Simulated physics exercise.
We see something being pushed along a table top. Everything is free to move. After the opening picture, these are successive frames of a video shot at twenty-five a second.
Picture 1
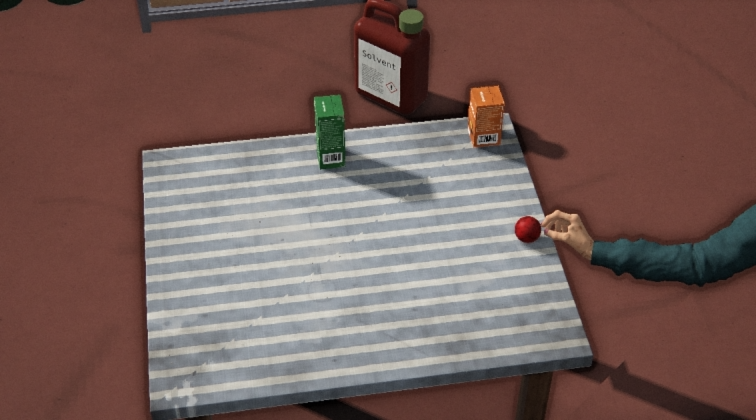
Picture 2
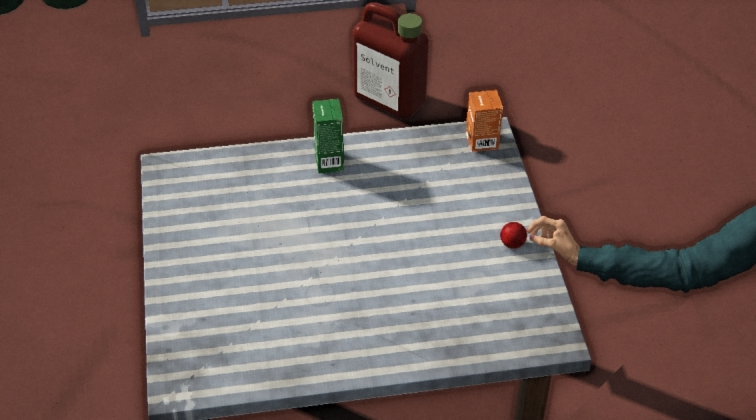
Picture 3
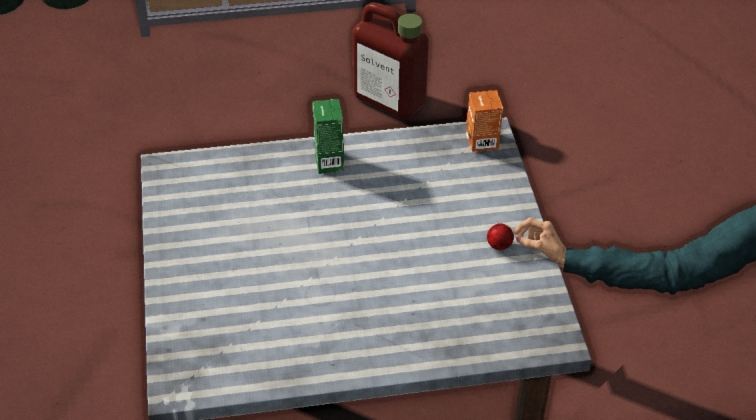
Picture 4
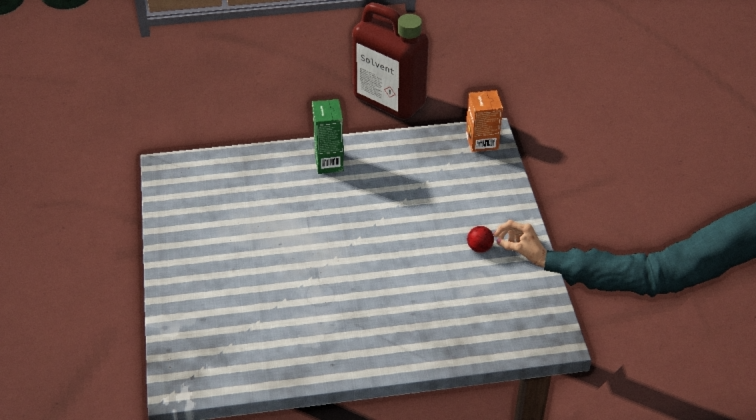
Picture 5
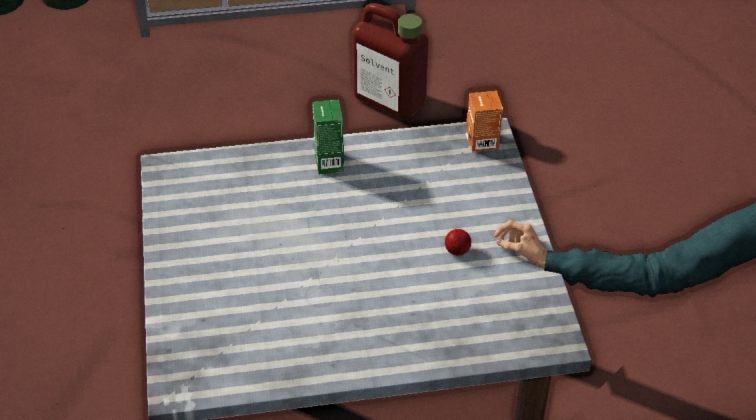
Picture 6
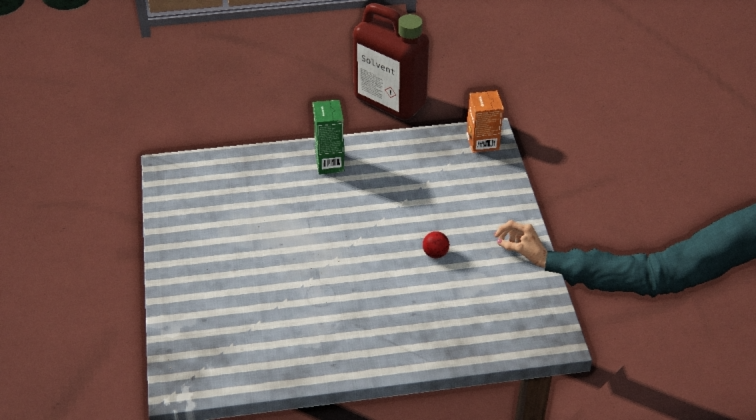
A red ball is pushed left across a striped table by a hand, then rolls free.
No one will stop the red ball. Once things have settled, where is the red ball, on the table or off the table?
The red ball drops to the floor.
Then, 0.30 s on from there, red ball shifted well along near (273, 263).
Then, 0.70 s on from there, red ball now off the table.
Then, 1.10 s on from there, things are still on the move.
In the end, off the table, red ball.
